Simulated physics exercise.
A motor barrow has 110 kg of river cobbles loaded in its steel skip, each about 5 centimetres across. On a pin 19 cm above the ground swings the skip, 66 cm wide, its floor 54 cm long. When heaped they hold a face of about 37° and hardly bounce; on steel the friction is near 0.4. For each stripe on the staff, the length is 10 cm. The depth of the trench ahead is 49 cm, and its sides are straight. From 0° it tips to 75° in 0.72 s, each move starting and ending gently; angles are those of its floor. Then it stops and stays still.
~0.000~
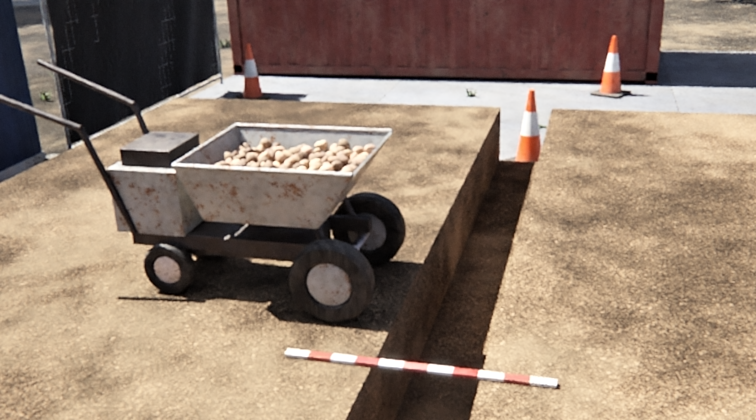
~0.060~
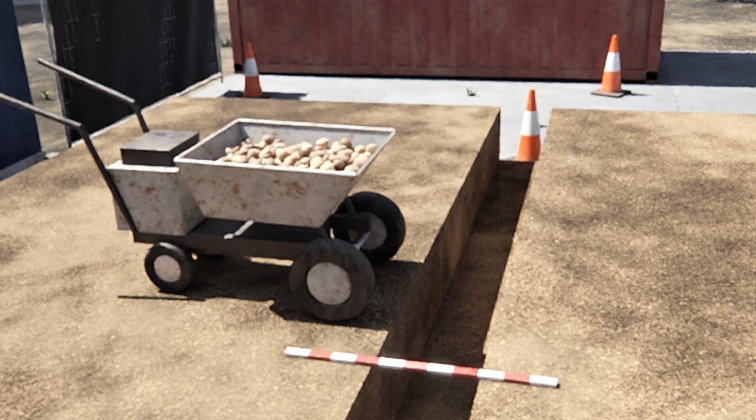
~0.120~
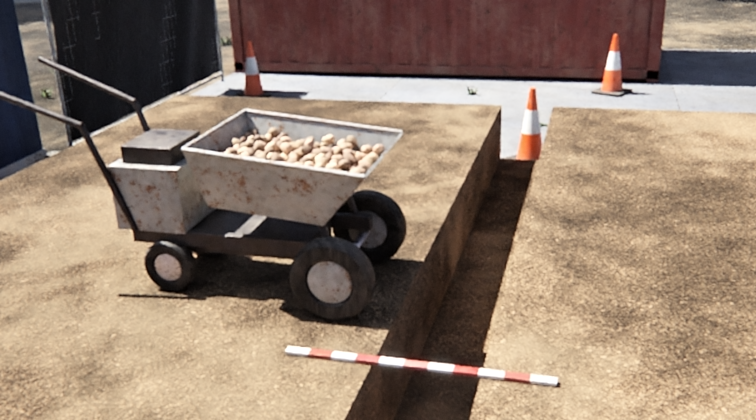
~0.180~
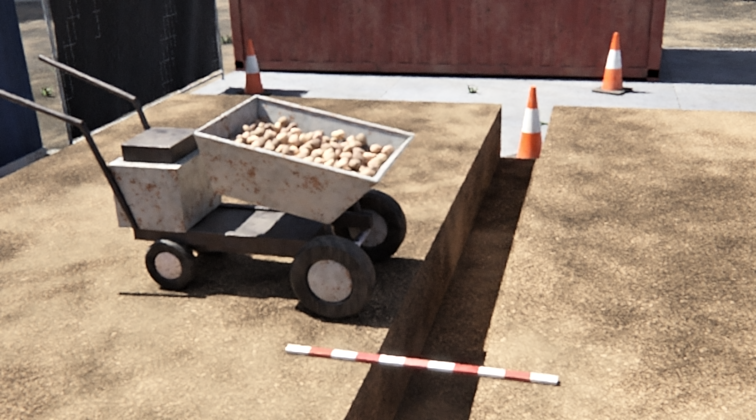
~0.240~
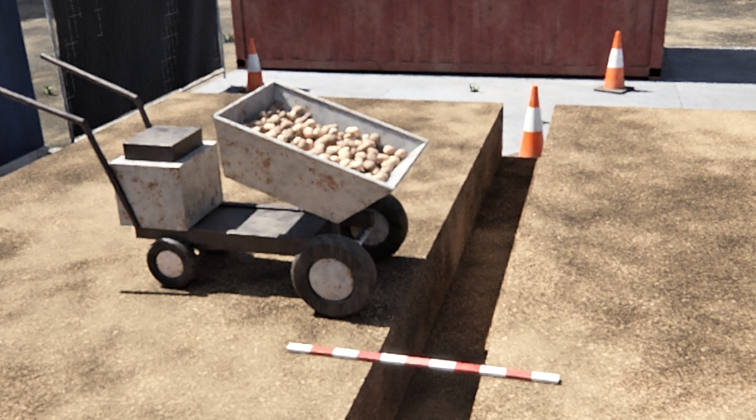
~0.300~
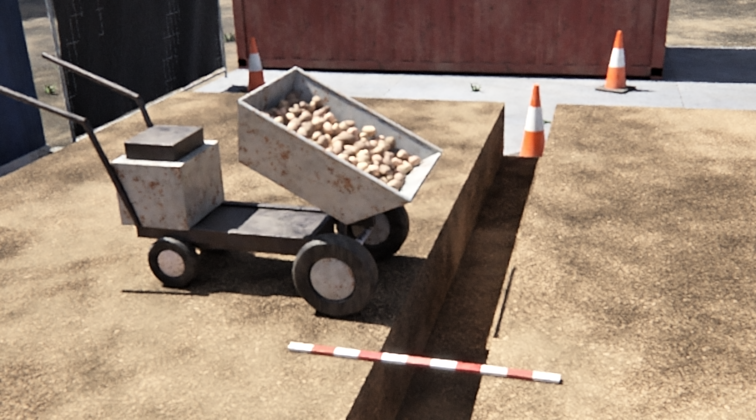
A rusty metal skip full of rounded stones tilted steadily toward the right on a small parked barrow, its back end rising high beside a narrow trench with a red-and-white striped pole across it.
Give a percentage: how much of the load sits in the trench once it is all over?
42 %.
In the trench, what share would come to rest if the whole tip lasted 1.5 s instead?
Then roughly 60 percent.
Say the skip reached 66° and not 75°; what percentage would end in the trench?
Then about 50 per cent.
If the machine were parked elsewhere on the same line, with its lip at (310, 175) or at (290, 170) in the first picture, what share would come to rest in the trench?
That gives roughly 85 per cent and roughly 95 per cent.
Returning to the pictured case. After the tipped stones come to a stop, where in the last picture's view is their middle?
The stones end up centred near (526, 298).
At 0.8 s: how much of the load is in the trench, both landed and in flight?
About 15%.
After 0.5 s the floor is at 63°; 100 % in the skip; the foremost stones are at (445, 230).
After 0.8 s the floor is at 75°; 63 % in the skip, 14 % in the trench, 23 % past the trench; the foremost stones are at (546, 297).
After 1.2 s the floor is at 75°; 13 % in the skip, 28 % in the trench, 59 % past the trench; the foremost stones are at (726, 319).
After 3.1 s the floor is at 75°; 0 % in the skip, 42 % in the trench, 58 % past the trench; the foremost stones are past the picture's edge.
